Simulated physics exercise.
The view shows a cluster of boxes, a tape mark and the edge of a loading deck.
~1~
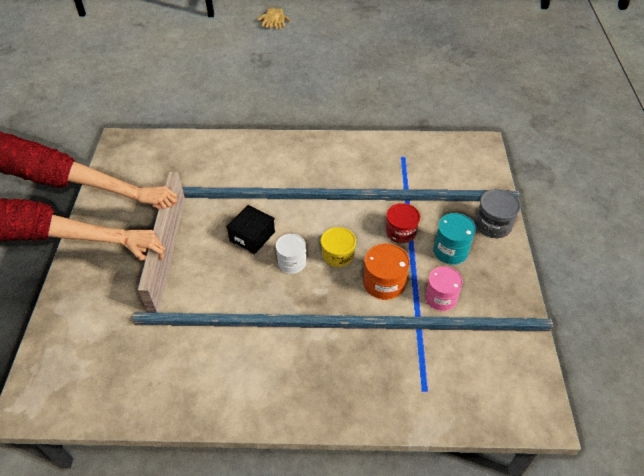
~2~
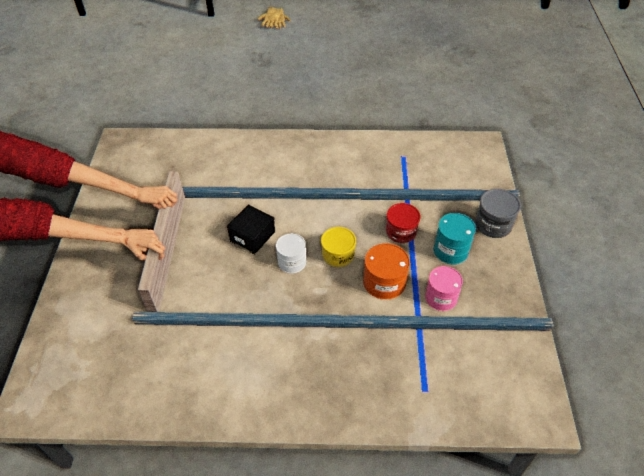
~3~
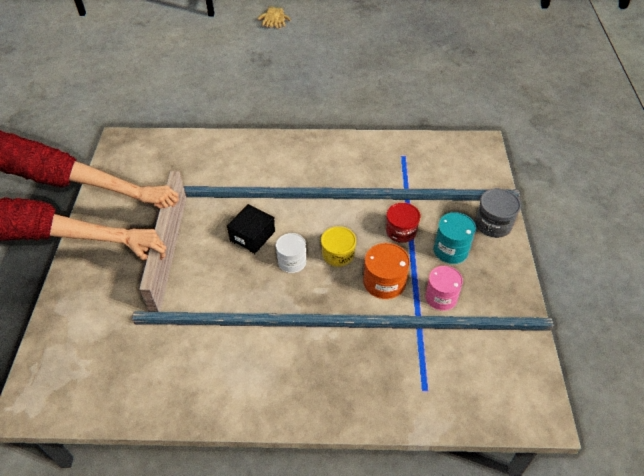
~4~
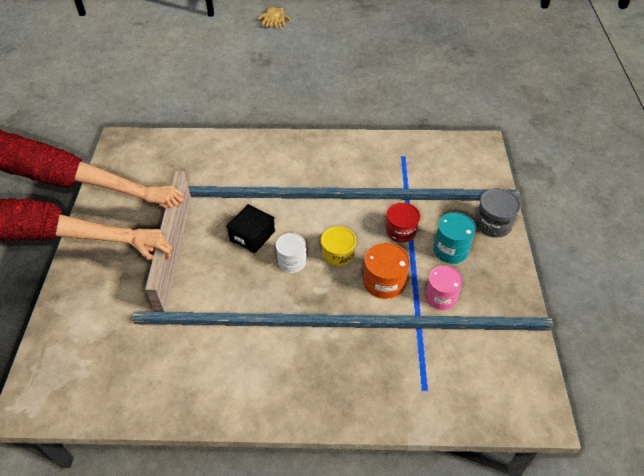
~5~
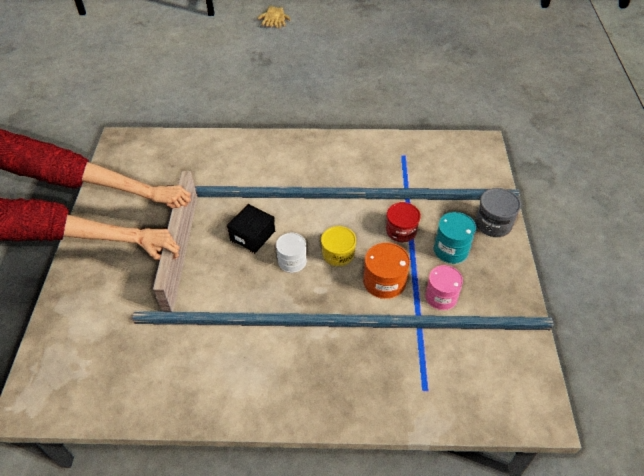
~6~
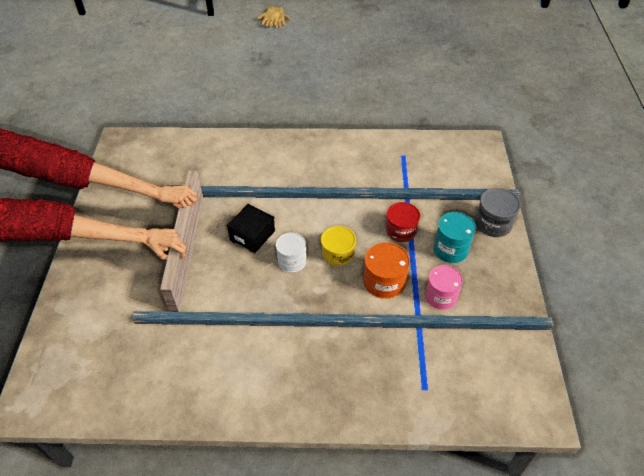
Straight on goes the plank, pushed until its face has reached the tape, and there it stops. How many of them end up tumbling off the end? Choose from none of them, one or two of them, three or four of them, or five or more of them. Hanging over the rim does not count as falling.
None of them do.
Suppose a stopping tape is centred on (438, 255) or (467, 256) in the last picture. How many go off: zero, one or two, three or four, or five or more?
First no fall at all, then either one or two.
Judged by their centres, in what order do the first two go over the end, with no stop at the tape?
Sequence: The grey pail, the turquoise canister.
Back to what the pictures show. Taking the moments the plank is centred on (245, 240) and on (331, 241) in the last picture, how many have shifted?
1 at one spot and 3 at the other.
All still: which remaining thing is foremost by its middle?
Grey pail, foremost.
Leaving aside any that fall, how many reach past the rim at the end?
0 overhanging.
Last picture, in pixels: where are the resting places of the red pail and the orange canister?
(460, 217) and (439, 279), approximately.
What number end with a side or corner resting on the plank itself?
Counting them up gives 3.
A little later, none off yet; grey pail at rest near (497, 213); turquoise canister at rest near (454, 238); pink canister at rest near (443, 288).
When it is over, the number that fall off is zero.
